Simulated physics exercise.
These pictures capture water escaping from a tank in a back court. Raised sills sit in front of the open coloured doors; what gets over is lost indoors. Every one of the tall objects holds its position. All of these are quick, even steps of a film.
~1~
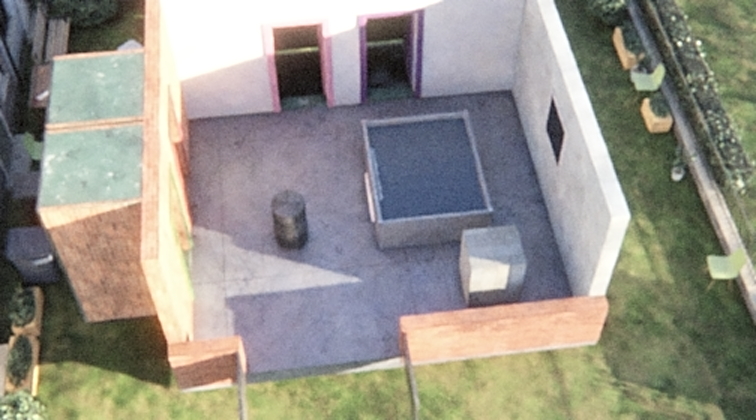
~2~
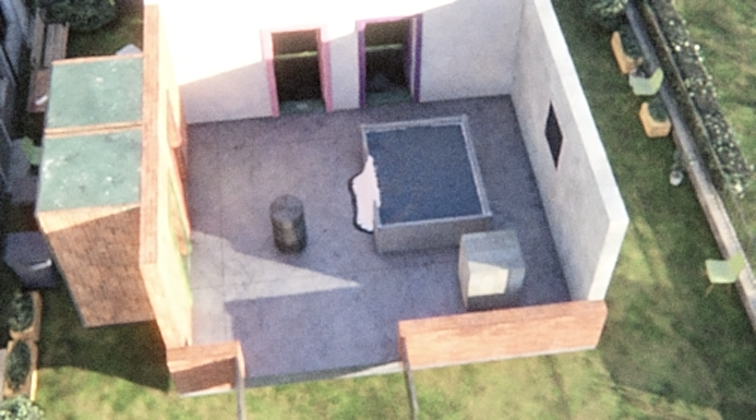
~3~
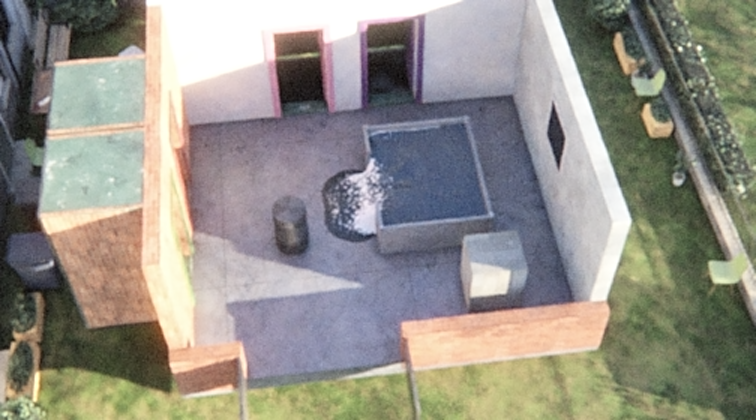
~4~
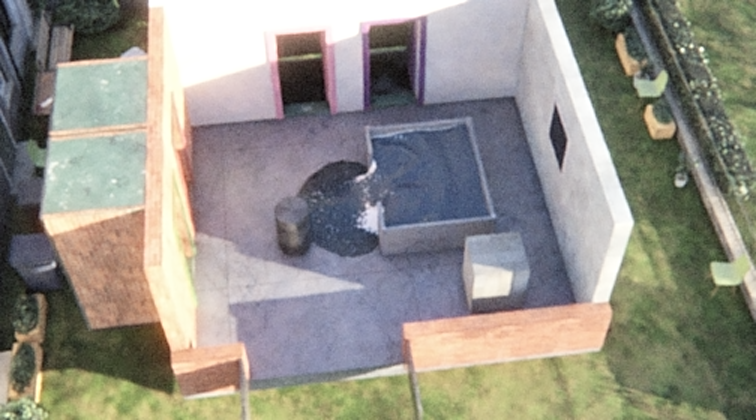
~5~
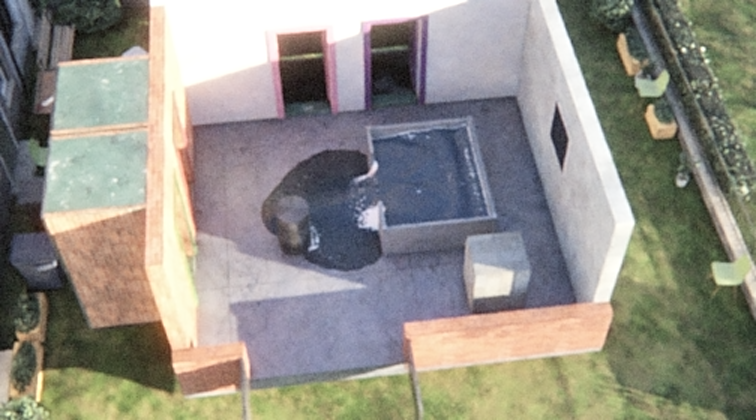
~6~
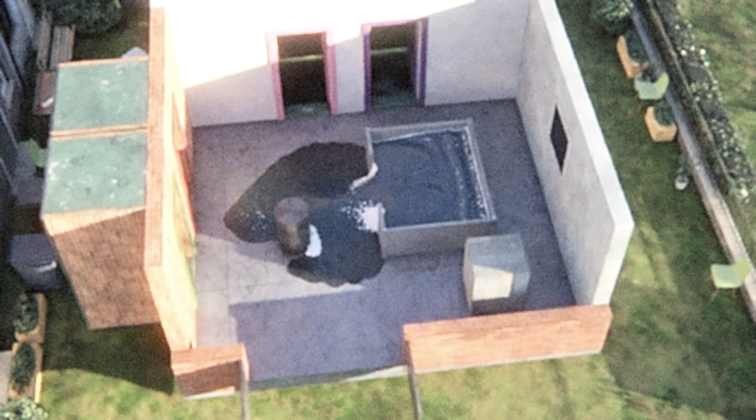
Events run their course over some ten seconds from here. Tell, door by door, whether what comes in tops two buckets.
One by one: The pink door will let in an allowed amount. The green door will let in too much. The purple door will let in an allowed amount. The red door will let in too much.
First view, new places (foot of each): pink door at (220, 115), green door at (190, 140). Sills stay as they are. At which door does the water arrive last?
It's the one in purple, I'd say.
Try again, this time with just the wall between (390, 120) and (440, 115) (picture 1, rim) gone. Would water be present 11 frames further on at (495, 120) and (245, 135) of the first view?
In the order asked: The first spot is swamped and the second is swamped.
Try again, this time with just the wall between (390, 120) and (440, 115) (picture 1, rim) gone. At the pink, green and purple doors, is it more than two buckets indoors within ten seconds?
The pink door remains within the limit, the green door remains within the limit and the purple door tops the limit.
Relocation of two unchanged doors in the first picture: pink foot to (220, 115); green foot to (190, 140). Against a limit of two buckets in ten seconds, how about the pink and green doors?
My reading: The pink one floods, the green one is over.
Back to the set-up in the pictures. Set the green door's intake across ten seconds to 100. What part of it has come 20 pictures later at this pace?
It would be roughly 40 percent of the ten-second total.
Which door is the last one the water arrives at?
It is the one in purple.
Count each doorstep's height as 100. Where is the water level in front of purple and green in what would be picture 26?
Estimate, in order: 0 and 220 percent.
A moment on, water covers 35 % of the floor; the pink door not reached, the green door wet at the sill, nothing in, the purple door not reached, the red door under two buckets in.
Next, water covers 50 % of the floor; the pink door wet at the sill, nothing in, the green door under two buckets in, the purple door not reached, the red door over two buckets in.
Then, water covers 55 % of the floor; the pink door wet at the sill, nothing in, the green door over two buckets in, the purple door not reached, the red door far over two buckets in.
Later, water covers 70 % of the floor; the pink door under two buckets in, the green door over two buckets in, the purple door wet at the sill, nothing in, the red door far over two buckets in.
In the end, water covers 95 % of the floor; the pink door under two buckets in, the green door over two buckets in, the purple door wet at the sill, nothing in, the red door far over two buckets in.
